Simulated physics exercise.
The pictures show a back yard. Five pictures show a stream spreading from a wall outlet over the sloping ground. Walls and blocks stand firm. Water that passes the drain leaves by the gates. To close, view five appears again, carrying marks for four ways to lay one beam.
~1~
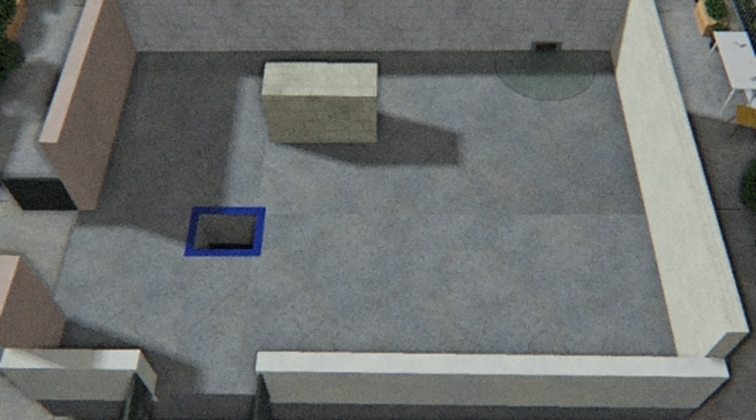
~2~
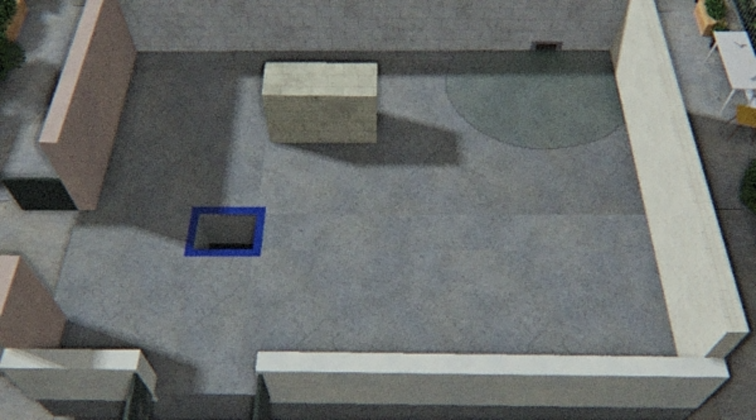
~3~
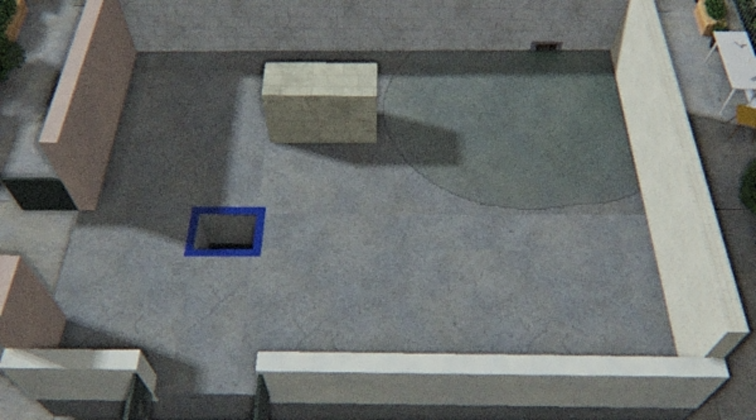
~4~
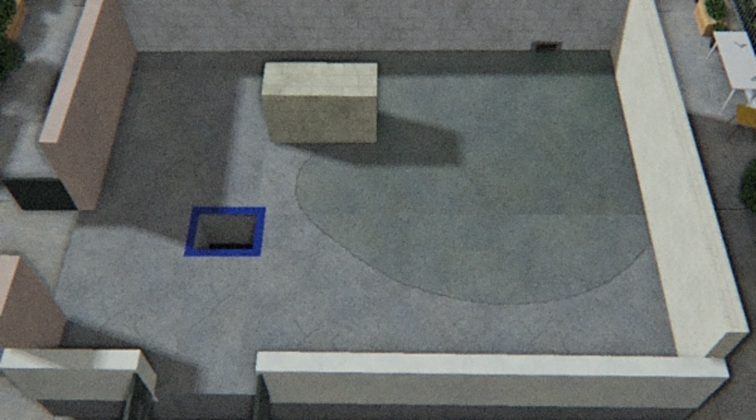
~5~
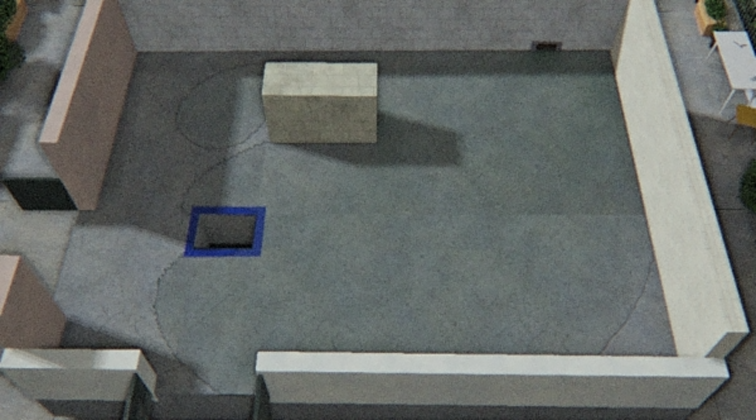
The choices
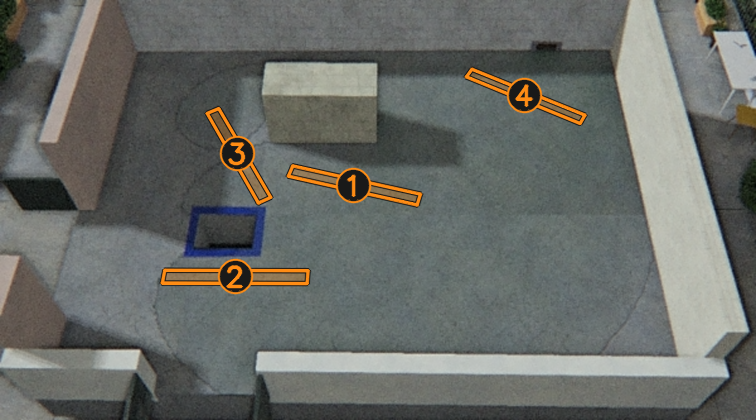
In a walled back yard, a thin sheet of water spreads from a small opening in the far wall at right, widening leftward and forward across the paving, around a pale block, and reaching the blue-edged gully.
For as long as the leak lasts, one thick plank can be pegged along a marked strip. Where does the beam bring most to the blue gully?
2 is best.
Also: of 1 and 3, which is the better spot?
Here it is spot 3.
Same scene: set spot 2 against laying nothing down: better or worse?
Better.
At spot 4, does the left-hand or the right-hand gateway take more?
The left one.
On the marked copy, 1 from (290, 171) to (418, 199); 2 from (163, 276) to (307, 277); 3 from (213, 111) to (264, 200); 4 from (469, 73) to (582, 119).
With 1, about 9 % of the stream goes into the blue gully, about 90 % out by the gates.
With 2, about 25 % of the stream goes into the blue gully, about 75 % out by the gates.
With 3, about 17 % of the stream goes into the blue gully, about 83 % out by the gates.
With 4, about 12 % of the stream goes into the blue gully, about 88 % out by the gates.
